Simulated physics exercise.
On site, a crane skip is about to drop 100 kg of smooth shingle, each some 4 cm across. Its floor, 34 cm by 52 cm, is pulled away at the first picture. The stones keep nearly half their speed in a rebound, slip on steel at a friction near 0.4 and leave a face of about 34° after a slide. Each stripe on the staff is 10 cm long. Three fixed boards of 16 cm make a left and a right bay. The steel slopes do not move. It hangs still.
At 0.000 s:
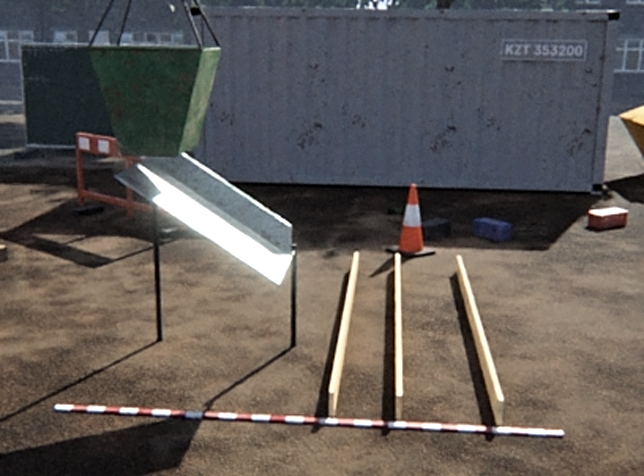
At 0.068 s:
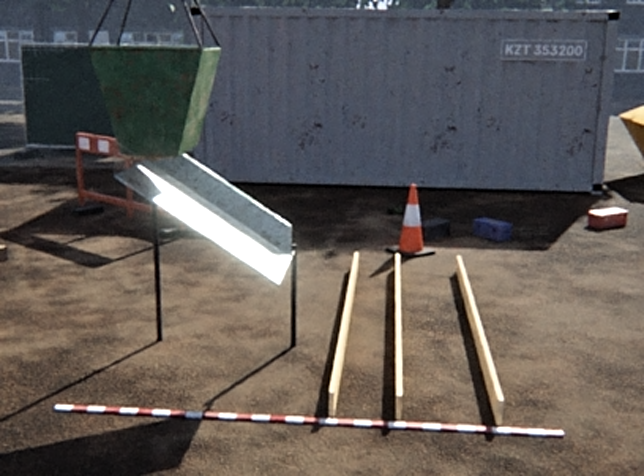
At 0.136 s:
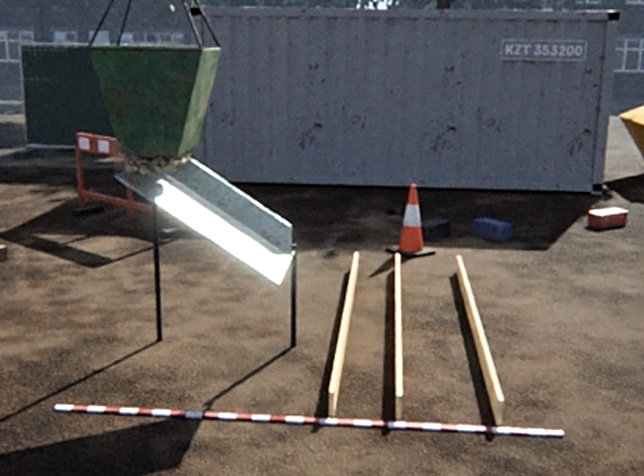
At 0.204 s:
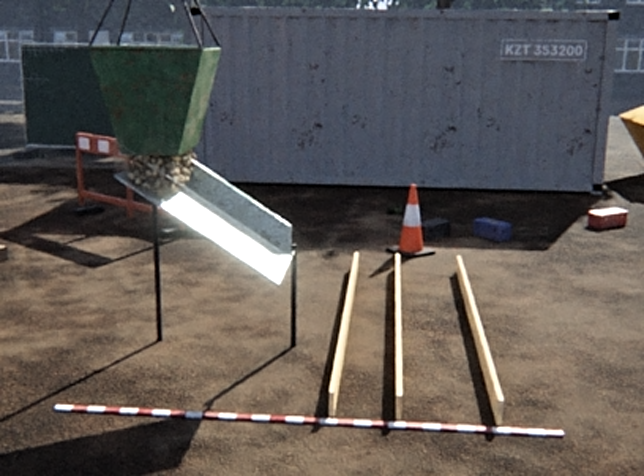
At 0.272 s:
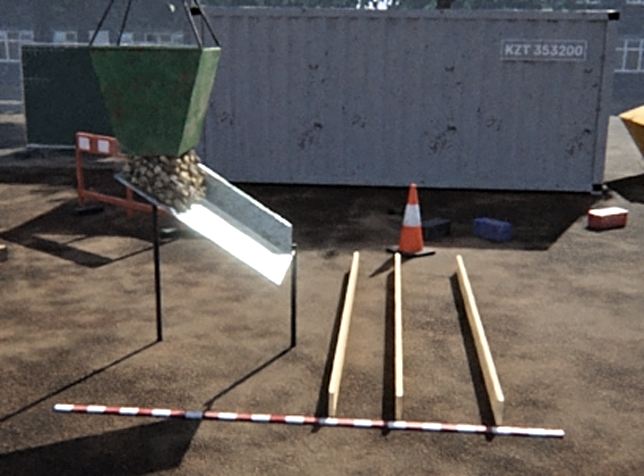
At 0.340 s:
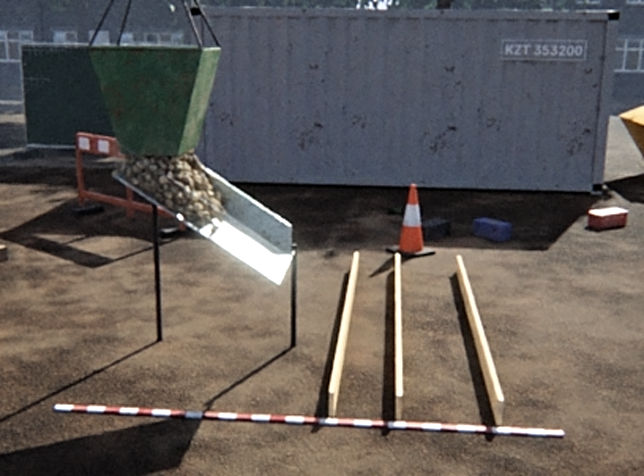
Smooth shingle pouring from a still-hanging green skip and sliding down a steel chute to the right, above bare ground.
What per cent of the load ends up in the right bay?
Roughly 6 per cent ends in the right bay.
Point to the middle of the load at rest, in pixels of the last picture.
Near (372, 369).
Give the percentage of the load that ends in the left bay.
Some 90 per cent of the load.
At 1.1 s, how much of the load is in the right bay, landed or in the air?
Some 0 per cent.
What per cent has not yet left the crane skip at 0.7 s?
Roughly 0 per cent is still inside.
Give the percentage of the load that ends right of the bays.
About 0 per cent.
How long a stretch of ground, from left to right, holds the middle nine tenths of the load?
About 50 cm.
After 0.7 s, 0 % in the crane skip, 82 % on the steel, 15 % falling or lying left of the bays, 3 % falling or lying in the left bay; the stones farthest right are at (367, 358).
After 1.1 s, 0 % in the crane skip, 28 % on the steel, 22 % falling or lying left of the bays, 49 % falling or lying in the left bay, 1 % falling or lying in the right bay; the stones farthest right are at (423, 360).
After 1.7 s, 0 % in the crane skip, 3 % falling or lying left of the bays, 92 % falling or lying in the left bay, 5 % falling or lying in the right bay; the stones farthest right are at (482, 384).
After 2.6 s, 0 % in the crane skip, 3 % falling or lying left of the bays, 91 % falling or lying in the left bay, 6 % falling or lying in the right bay; the stones farthest right are at (482, 382).
After 4.5 s, 0 % in the crane skip, 3 % left of the bays, 91 % in the left bay, 6 % in the right bay; the stones farthest right are at (482, 382).
